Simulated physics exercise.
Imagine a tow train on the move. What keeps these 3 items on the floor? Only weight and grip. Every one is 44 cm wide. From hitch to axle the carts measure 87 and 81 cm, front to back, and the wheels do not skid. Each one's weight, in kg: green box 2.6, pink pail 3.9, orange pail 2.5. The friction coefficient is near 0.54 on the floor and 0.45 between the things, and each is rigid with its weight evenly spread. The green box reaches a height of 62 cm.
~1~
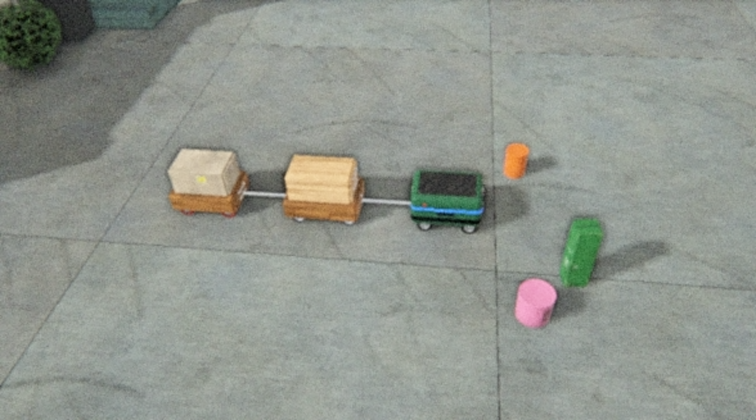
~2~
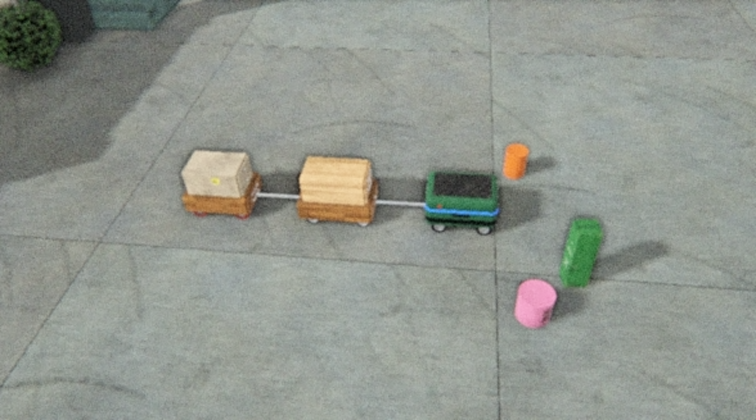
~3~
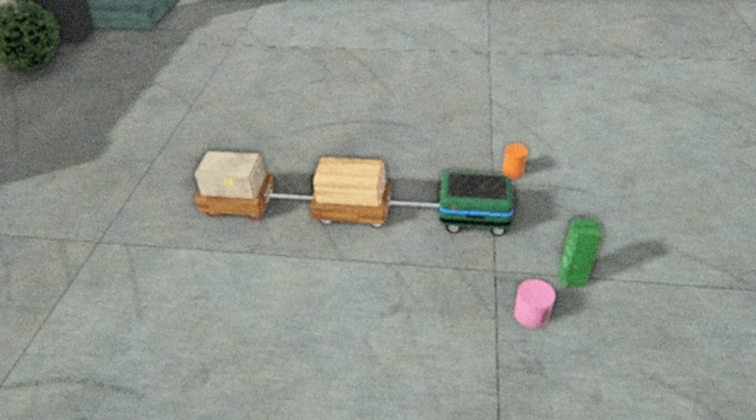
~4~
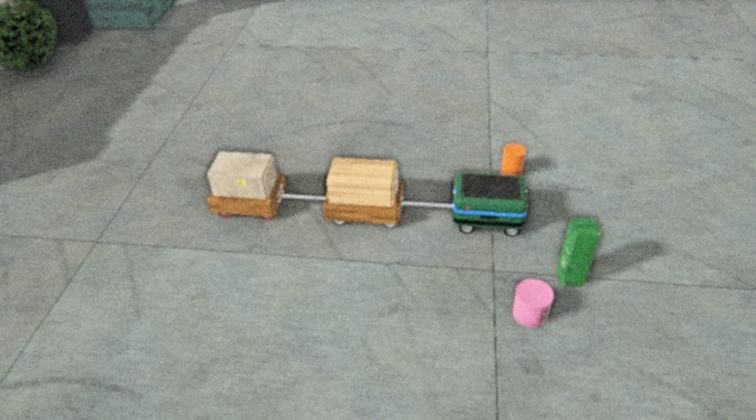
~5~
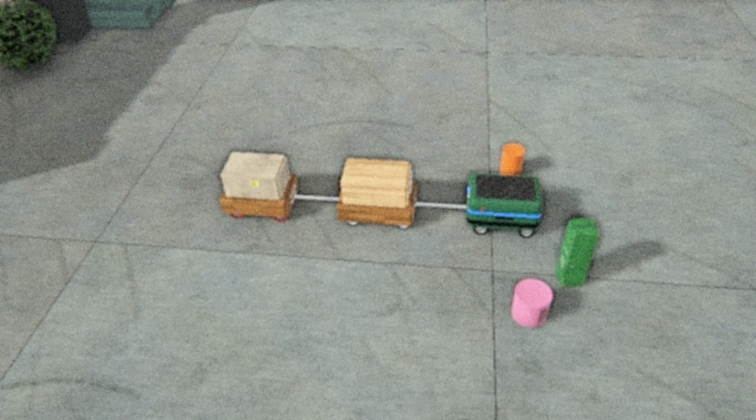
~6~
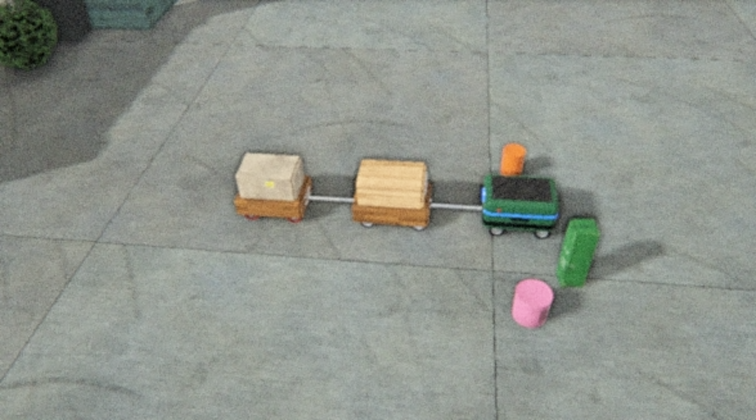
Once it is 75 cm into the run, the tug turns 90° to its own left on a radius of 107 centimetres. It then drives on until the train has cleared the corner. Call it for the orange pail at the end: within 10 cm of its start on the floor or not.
Within.
Then, 1.20 s after the last picture, tug has run 140 cm.
Then, 2.80 s after the last picture, tug has run 238 cm.
Then, 4.50 s after the last picture, tug has run 342 cm.
Then, 6.30 s after the last picture, tug has run 451 cm.
At rest, all 3 in place, give or take 10 cm. Seen from the same camera at the end, orange pail near (513, 162).
